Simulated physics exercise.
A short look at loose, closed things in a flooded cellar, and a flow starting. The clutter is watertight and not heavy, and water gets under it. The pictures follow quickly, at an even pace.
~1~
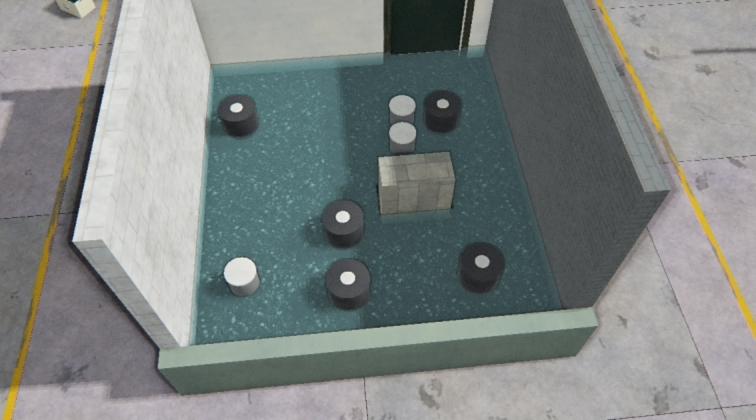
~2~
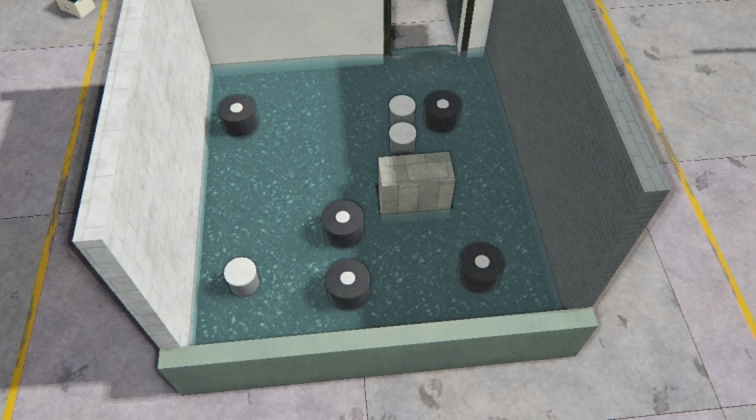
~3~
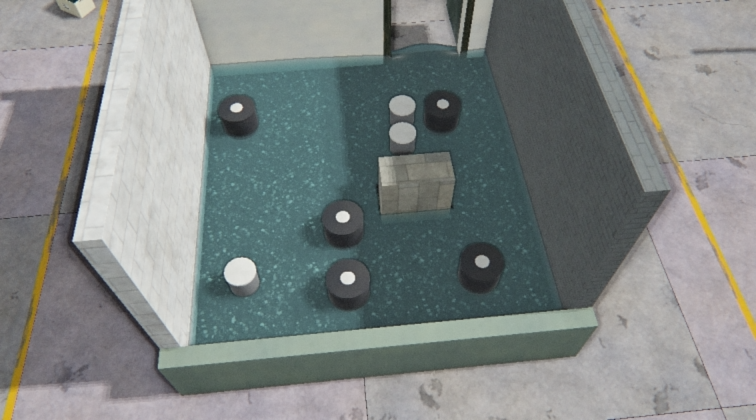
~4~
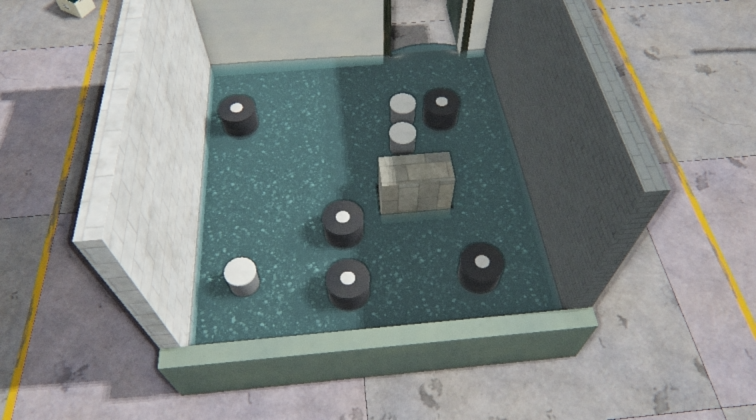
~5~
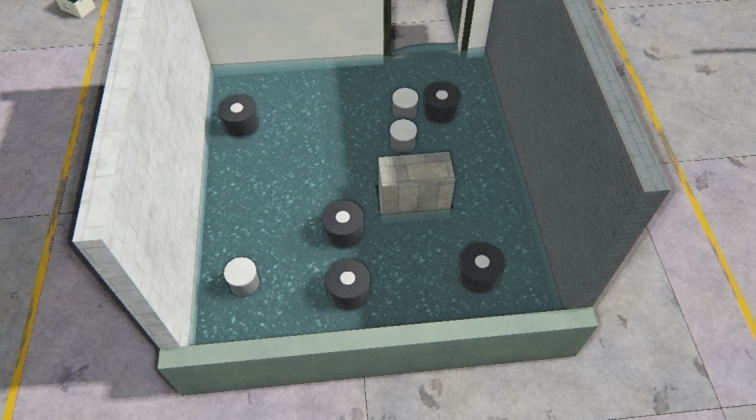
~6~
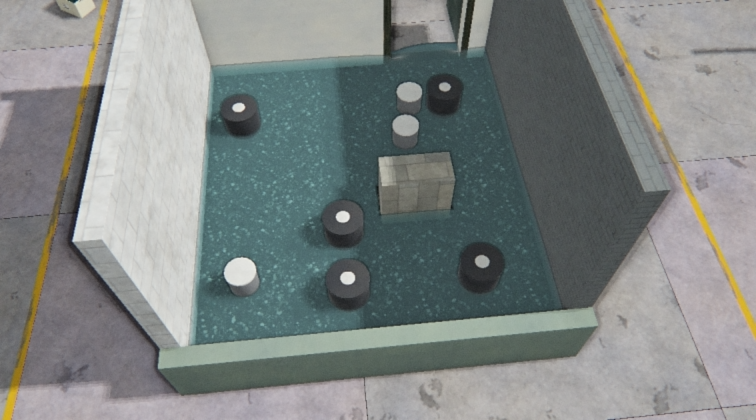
In a flooded, walled room, a dark door at the back opened among still, floating tubs and pails, and then a dark tub and two pale pails near it drifted slightly toward the back wall.
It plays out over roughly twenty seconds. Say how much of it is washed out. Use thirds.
That comes to between one and two thirds.
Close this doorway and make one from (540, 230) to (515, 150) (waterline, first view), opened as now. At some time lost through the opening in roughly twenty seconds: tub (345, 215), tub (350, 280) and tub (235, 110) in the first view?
In that order: Carried outside, through, no.
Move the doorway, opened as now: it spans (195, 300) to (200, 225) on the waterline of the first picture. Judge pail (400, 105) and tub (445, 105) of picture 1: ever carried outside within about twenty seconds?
As listed: Kept in, stays.
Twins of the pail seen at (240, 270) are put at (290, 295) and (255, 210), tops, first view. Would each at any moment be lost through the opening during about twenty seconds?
As listed: Left behind, no.
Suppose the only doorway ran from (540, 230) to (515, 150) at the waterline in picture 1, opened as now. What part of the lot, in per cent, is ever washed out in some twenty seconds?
About 80 per cent.
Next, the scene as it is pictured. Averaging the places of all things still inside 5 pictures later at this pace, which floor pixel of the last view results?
Near (375, 174).
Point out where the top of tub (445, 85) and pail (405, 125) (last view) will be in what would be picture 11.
Near (448, 44) and (425, 100).
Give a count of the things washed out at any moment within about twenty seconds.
It comes to 5.
A moment on, 0 of 8 are out; 8 afloat.
Next, 3 of 8 are out; 5 afloat.
Later, 3 of 8 are out; 5 afloat.
In the end, 5 of 8 are out; 3 afloat.
